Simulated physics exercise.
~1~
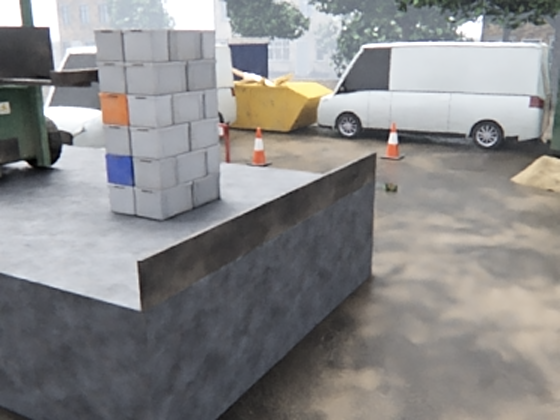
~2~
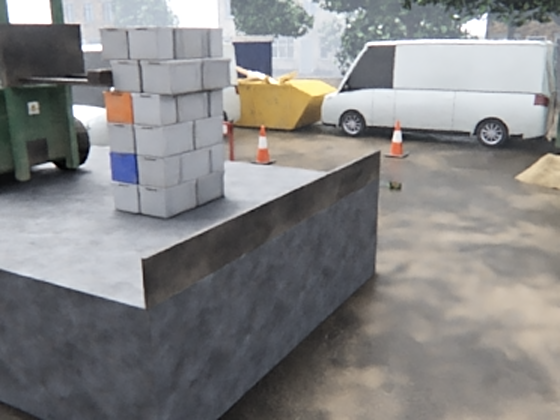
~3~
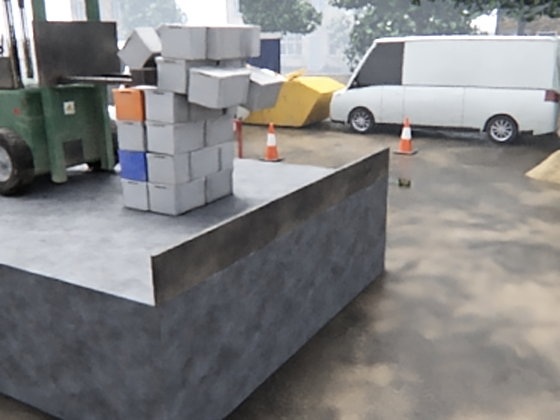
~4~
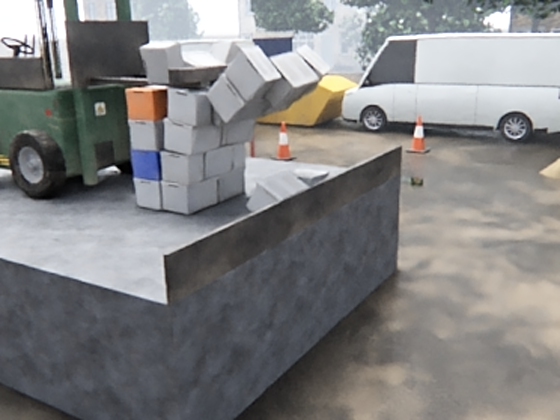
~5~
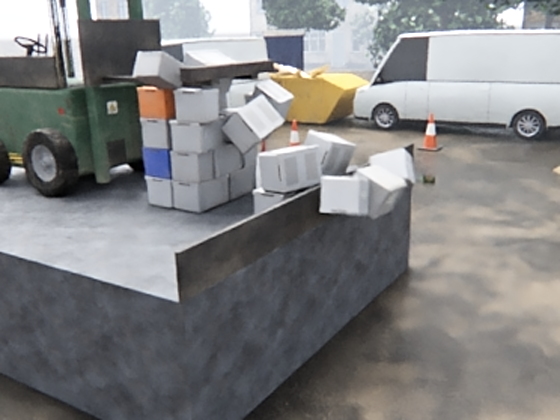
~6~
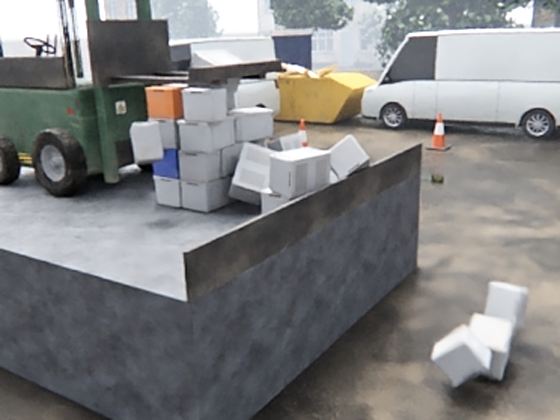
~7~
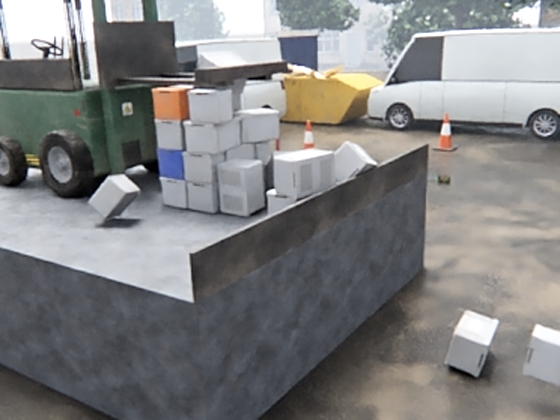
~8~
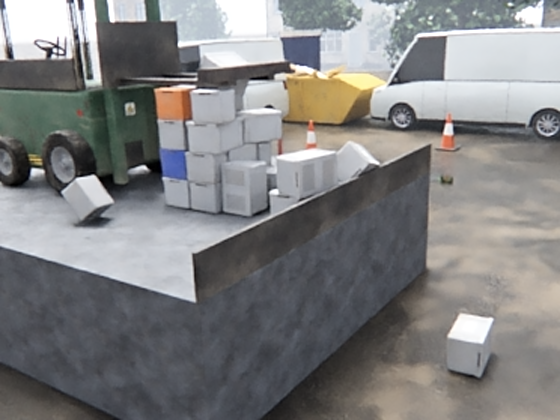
A green forklift pushes stacked boxes rightward with a beam, and some tumble off the platform.
